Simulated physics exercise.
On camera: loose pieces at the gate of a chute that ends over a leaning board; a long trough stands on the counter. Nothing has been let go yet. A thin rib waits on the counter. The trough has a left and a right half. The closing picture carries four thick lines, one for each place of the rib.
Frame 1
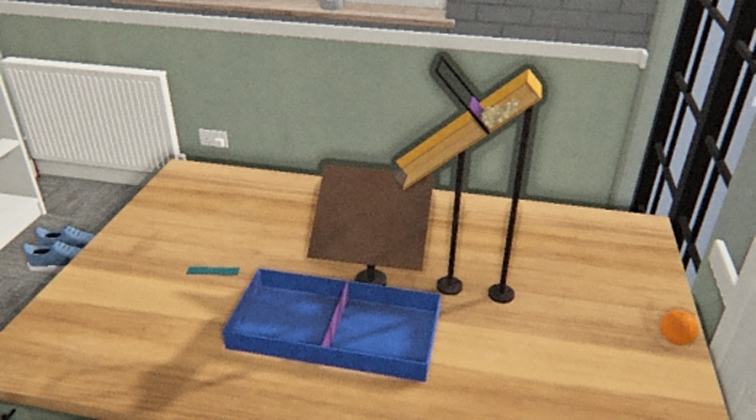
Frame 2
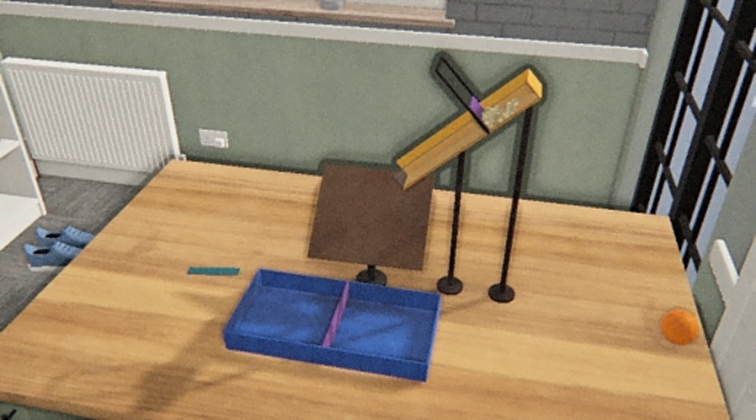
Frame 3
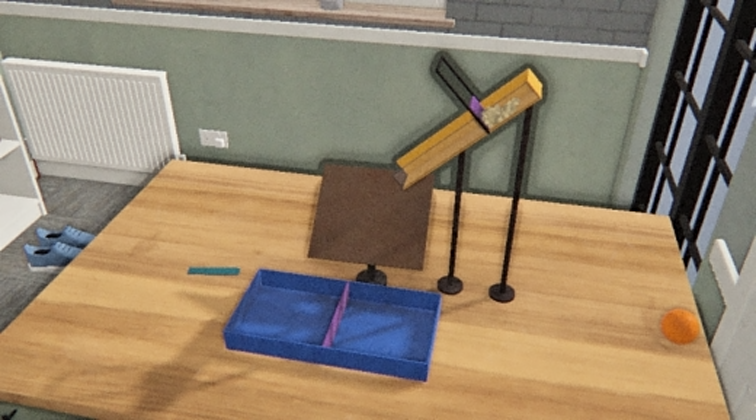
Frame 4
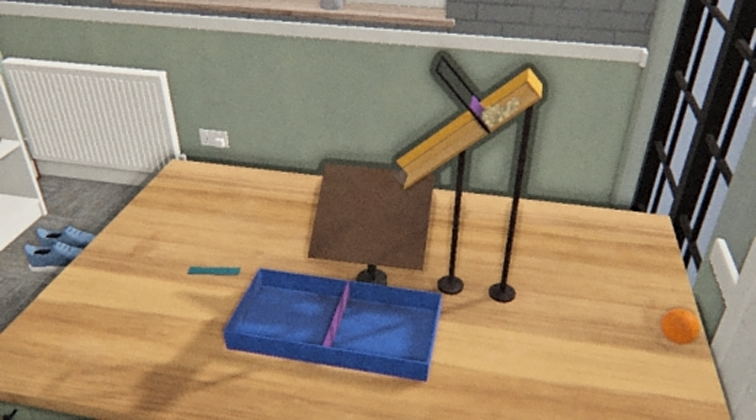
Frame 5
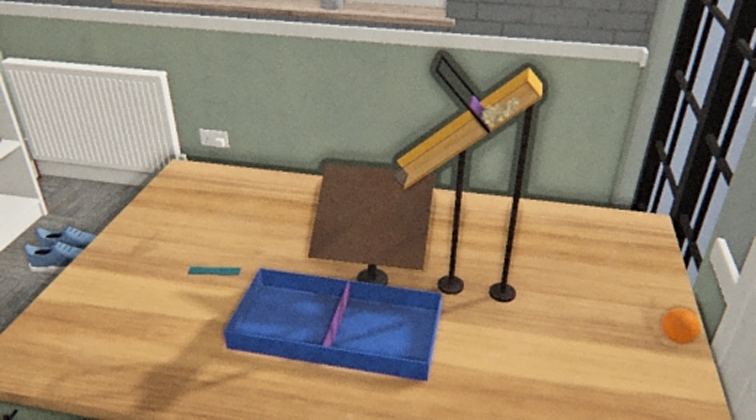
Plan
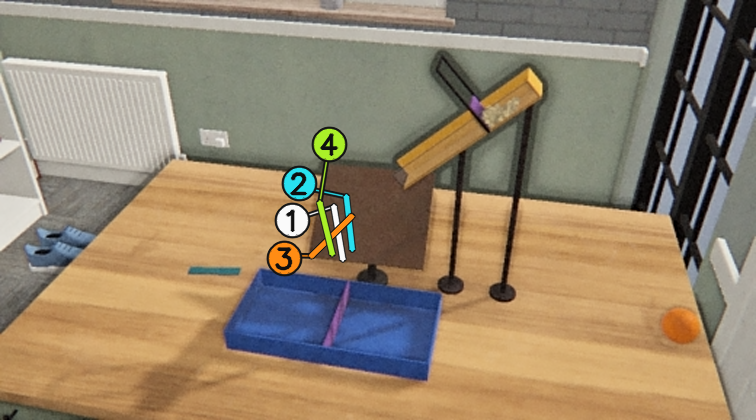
On a wooden table, small pale pieces sit still behind a sloping chute's gate.
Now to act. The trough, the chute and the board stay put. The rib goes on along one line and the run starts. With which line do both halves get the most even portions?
The best line is 4.
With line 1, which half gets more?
The right half.
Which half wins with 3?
Left.
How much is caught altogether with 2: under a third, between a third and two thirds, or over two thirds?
Over two thirds.
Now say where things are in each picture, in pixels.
Load behind the gate at (495, 113), soya beans; lip of the chute at (406, 182), sloping fairly steeply, in the first frame.
Middle of the board at (372, 215), tilted fairly steeply; middle of its low edge at (364, 264); of its high edge at (379, 169), in the second frame.
Front corners of the trough at (223, 331) and (428, 364); front end of its middle wall at (323, 347); gate still shut at (474, 105), in the third frame.
Middle of the load at (496, 113); lip at (406, 182), in the fourth frame.
Middle of the load at (496, 112); lip at (407, 181), in the fifth frame.
On the marked copy, line 1 from (333, 206) to (342, 259); line 2 from (346, 196) to (352, 249); line 3 from (351, 216) to (311, 255); line 4 from (319, 202) to (332, 253).
With 1, of what is caught, a small part in the left half, nearly all in the right.
With 2, of what is caught, a small part in the left half, nearly all in the right.
With 3, of what is caught, most in the left half, about a quarter in the right.
With 4, of what is caught, about a third in the left half, about two thirds in the right.
